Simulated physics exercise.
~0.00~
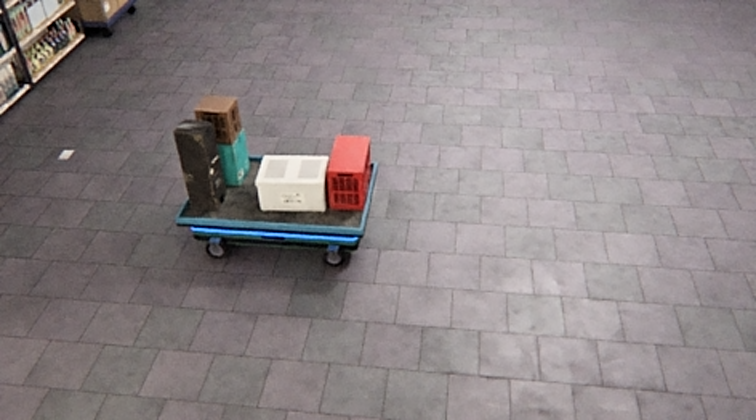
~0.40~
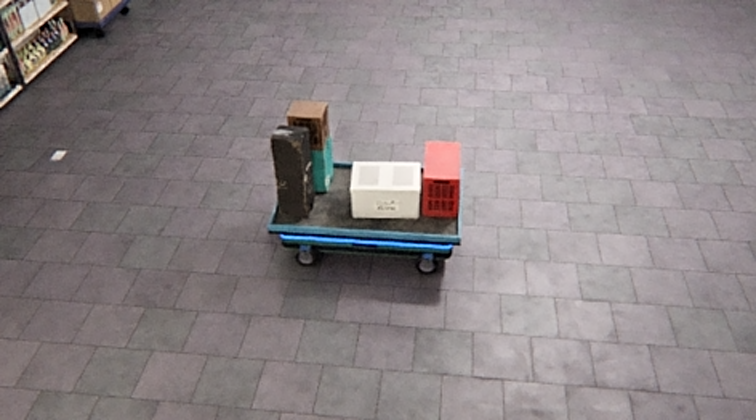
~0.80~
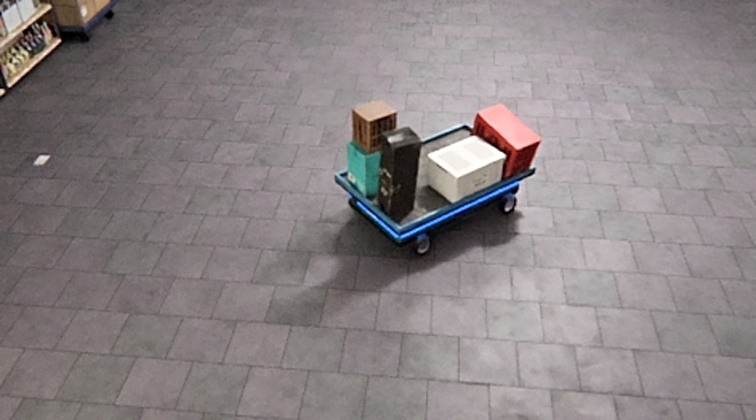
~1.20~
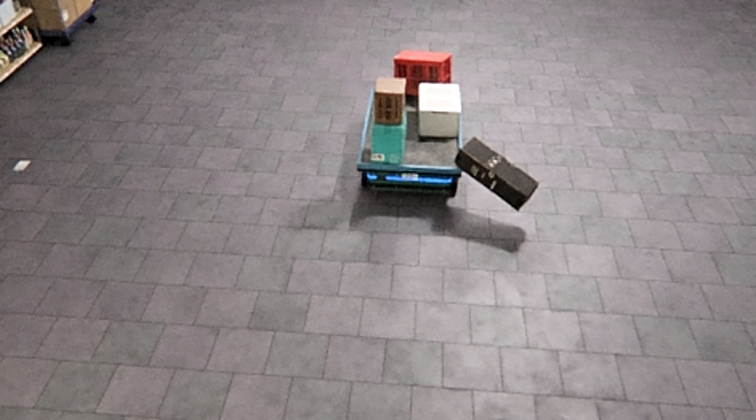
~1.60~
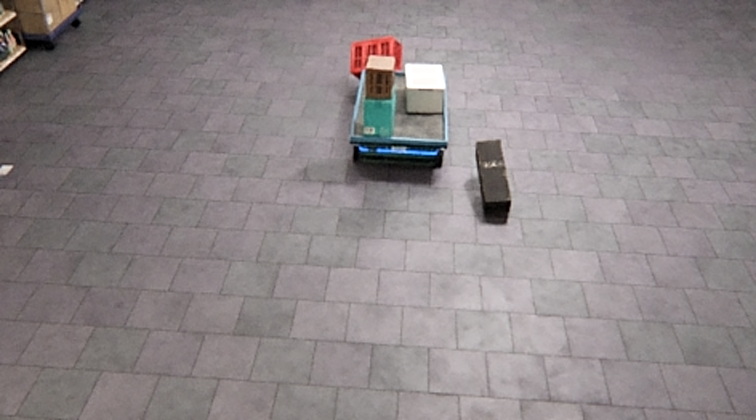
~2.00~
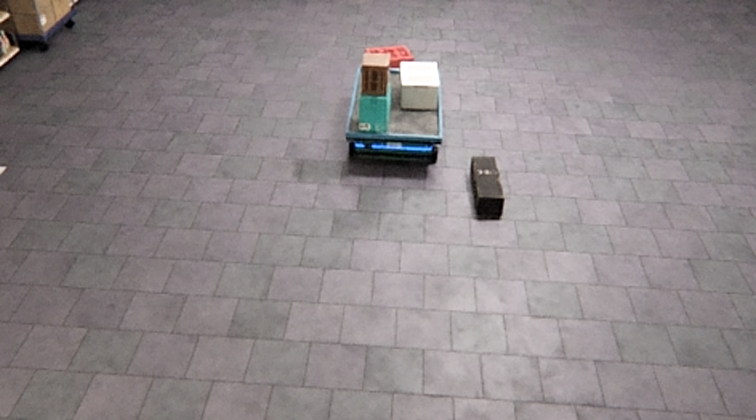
We see a blue cart carrying a white tote, a red crate, a brown crate, a turquoise box and a tall black box roll right, then turn away; the black box topples onto the floor, the red crate drops off the far end, and the others stay aboard.
